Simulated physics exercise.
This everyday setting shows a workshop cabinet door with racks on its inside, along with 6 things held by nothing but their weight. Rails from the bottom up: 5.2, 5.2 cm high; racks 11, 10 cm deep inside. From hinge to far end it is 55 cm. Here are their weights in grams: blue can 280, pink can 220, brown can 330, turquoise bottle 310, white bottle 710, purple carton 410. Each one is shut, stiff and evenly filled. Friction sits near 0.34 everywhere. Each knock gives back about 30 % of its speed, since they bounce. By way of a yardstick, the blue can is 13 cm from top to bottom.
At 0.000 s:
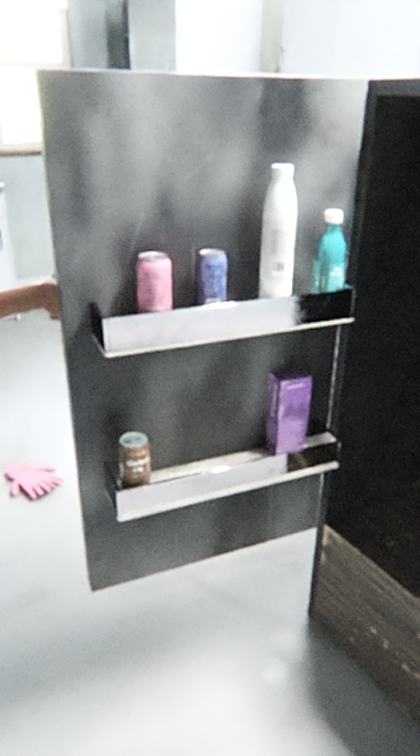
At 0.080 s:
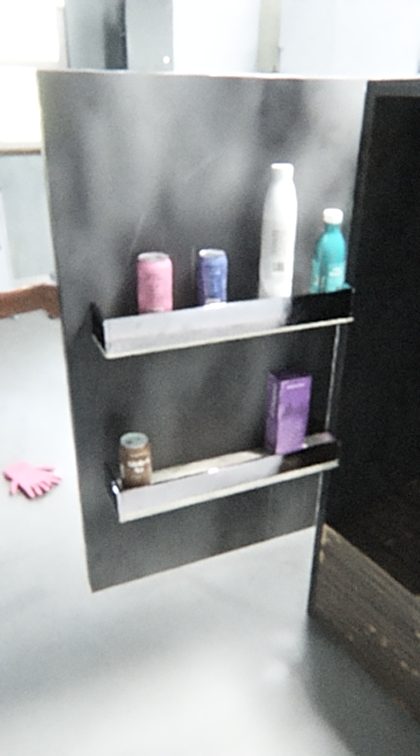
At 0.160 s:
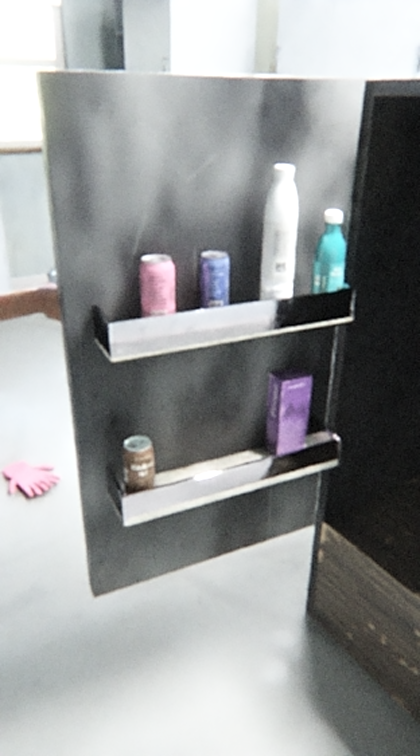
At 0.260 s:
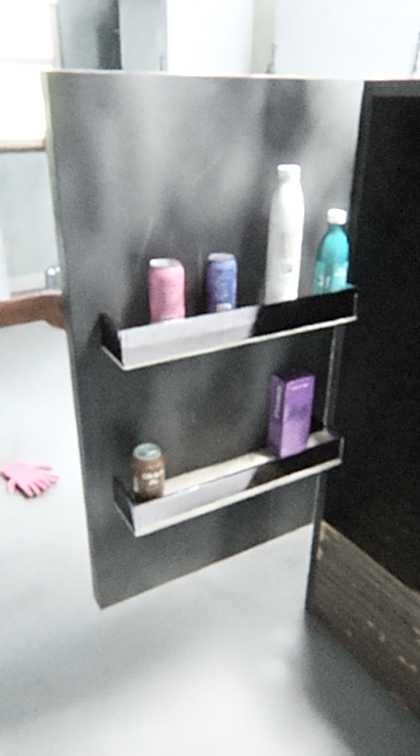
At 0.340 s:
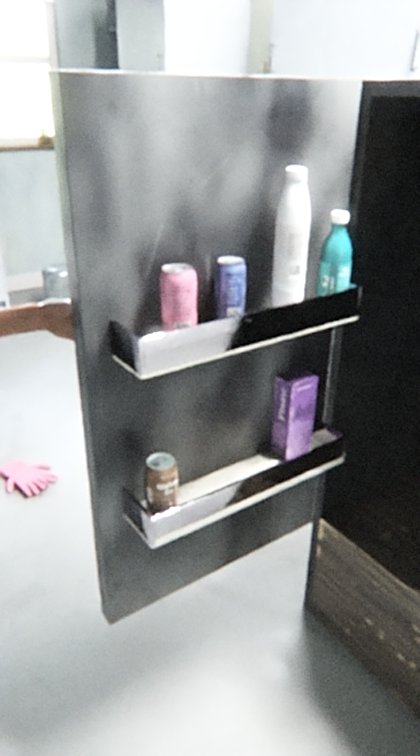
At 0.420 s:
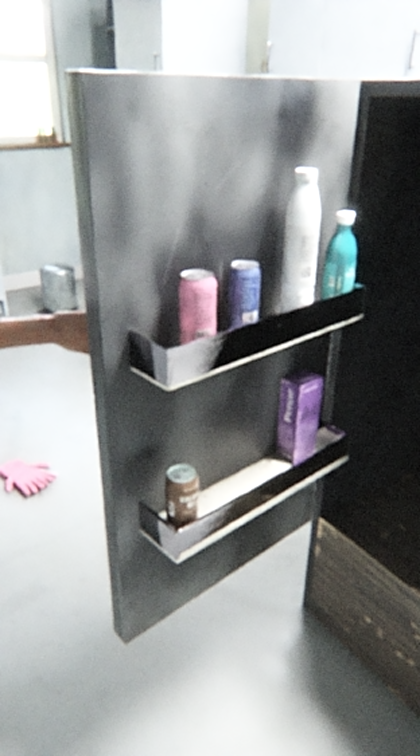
A dark cabinet door stands wide open in a bright workshop, seen from in front of its inner face, with a pink glove on the pale floor at left. Its upper rack holds pink, blue, white and turquoise containers from left to right, and the lower a brown can and purple carton. The door swings slowly, then faster, rightward toward the cabinet, carrying everything along, while the view stays still.
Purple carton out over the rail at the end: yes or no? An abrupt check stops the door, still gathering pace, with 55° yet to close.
No.
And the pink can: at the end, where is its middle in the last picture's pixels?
End point: Approx. (318, 339).
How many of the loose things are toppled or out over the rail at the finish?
All told, 1.
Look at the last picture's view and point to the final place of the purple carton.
It ends near (335, 424).
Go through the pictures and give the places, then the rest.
In the first picture, open by 100°; purple carton (287, 414); blue can (212, 287).
In the second picture, open by 100°; brown can (136, 469); turquoise bottle (328, 262).
In the third picture, open by 98°; white bottle (279, 245); blue can (214, 289).
In the fourth picture, open by 94°; pink can (166, 301); brown can (149, 481).
In the fifth picture, open by 89°; turquoise bottle (335, 263); white bottle (291, 248).
In the sixth picture, open by 83°; purple carton (299, 417); blue can (244, 300).
Around 0.72 s, open by 55°; brown can at 12° to upright; pink can at 10° to upright; white bottle at 4° to upright.
Around 0.92 s, open by 55°; white bottle at 14° to upright; brown can at 5° to upright; blue can shifted 3 cm.
Around 1.72 s, open by 55°; white bottle at 26° to upright; blue can shifted 3 cm; brown can at 4° to upright.
Finally (2.7 s), out over the rail, white bottle; the other 5 still in place (within 5 cm). In the last view, purple carton near (335, 424).
